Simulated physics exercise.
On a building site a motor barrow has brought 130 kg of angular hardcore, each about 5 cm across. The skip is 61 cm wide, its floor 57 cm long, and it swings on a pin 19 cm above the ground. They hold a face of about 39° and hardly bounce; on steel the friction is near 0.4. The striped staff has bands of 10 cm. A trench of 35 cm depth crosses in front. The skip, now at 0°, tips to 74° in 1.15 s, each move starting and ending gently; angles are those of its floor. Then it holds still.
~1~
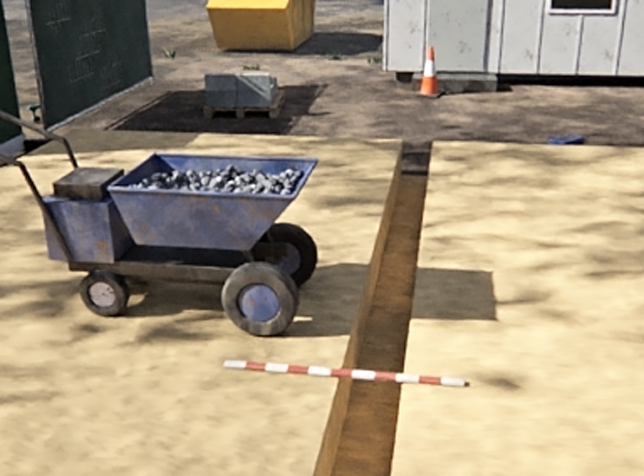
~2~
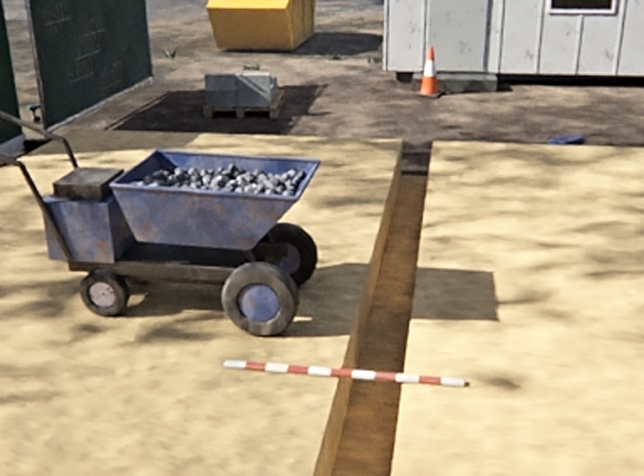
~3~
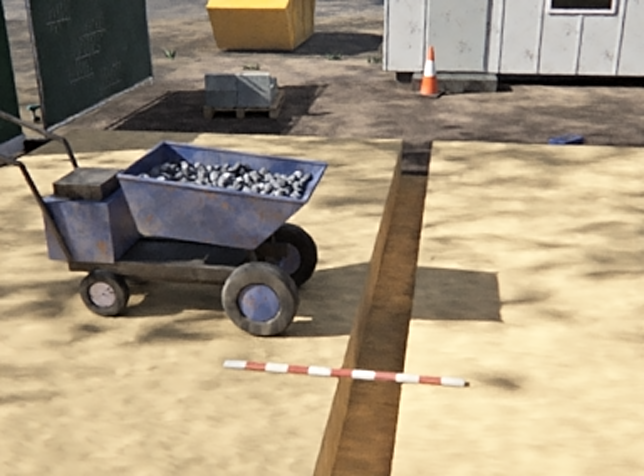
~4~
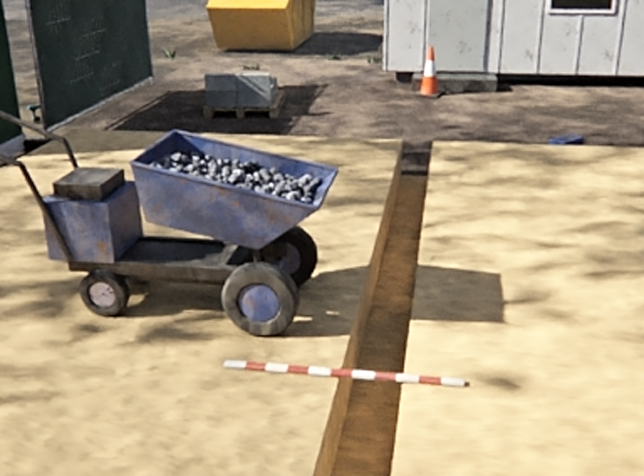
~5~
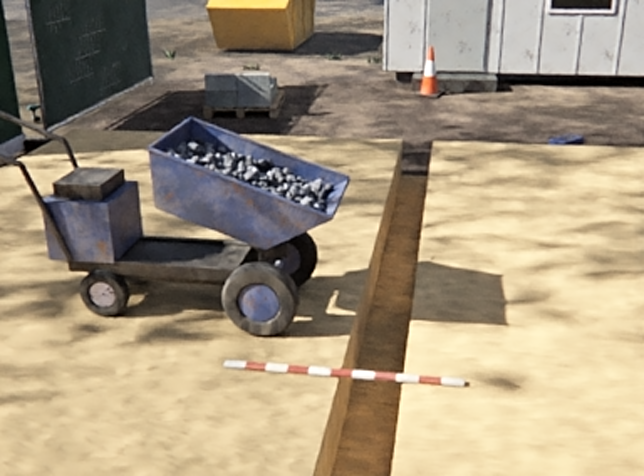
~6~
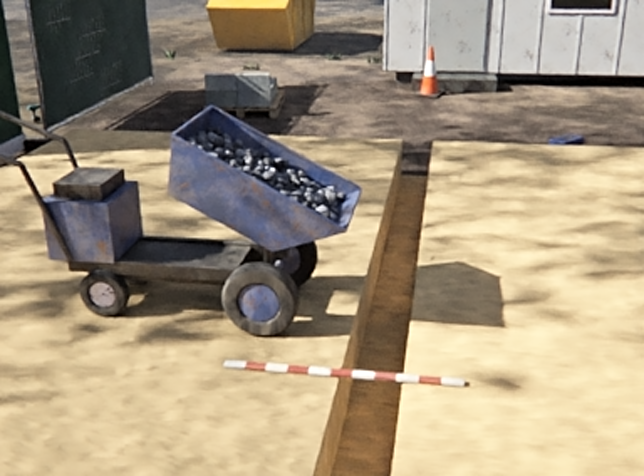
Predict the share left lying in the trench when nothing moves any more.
Some 57 per cent of it.
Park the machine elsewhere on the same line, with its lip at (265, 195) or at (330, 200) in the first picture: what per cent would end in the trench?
Near 85 per cent from the first place, 5 from the second.
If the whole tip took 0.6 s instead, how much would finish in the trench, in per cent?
It would be near 35 per cent.
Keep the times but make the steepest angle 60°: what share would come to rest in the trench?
It would be near 25 per cent.
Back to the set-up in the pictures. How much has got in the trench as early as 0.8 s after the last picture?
Some 10 per cent.
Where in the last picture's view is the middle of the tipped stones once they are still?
Near (405, 345).
Then, 0.4 s after the last picture the floor is at 62°, 100 % in the skip; the foremost stones are at (379, 268).
Then, 0.8 s after the last picture the floor is at 74°, 64 % in the skip, 12 % in the trench, 23 % past the trench; the foremost stones are at (471, 327).
Then, 1.1 s after the last picture the floor is at 74°, 26 % in the skip, 28 % in the trench, 45 % past the trench; the foremost stones are at (552, 315).
Then, 3.1 s after the last picture the floor is at 74°, 0 % in the skip, 57 % in the trench, 43 % past the trench; the foremost stones are at (584, 323).
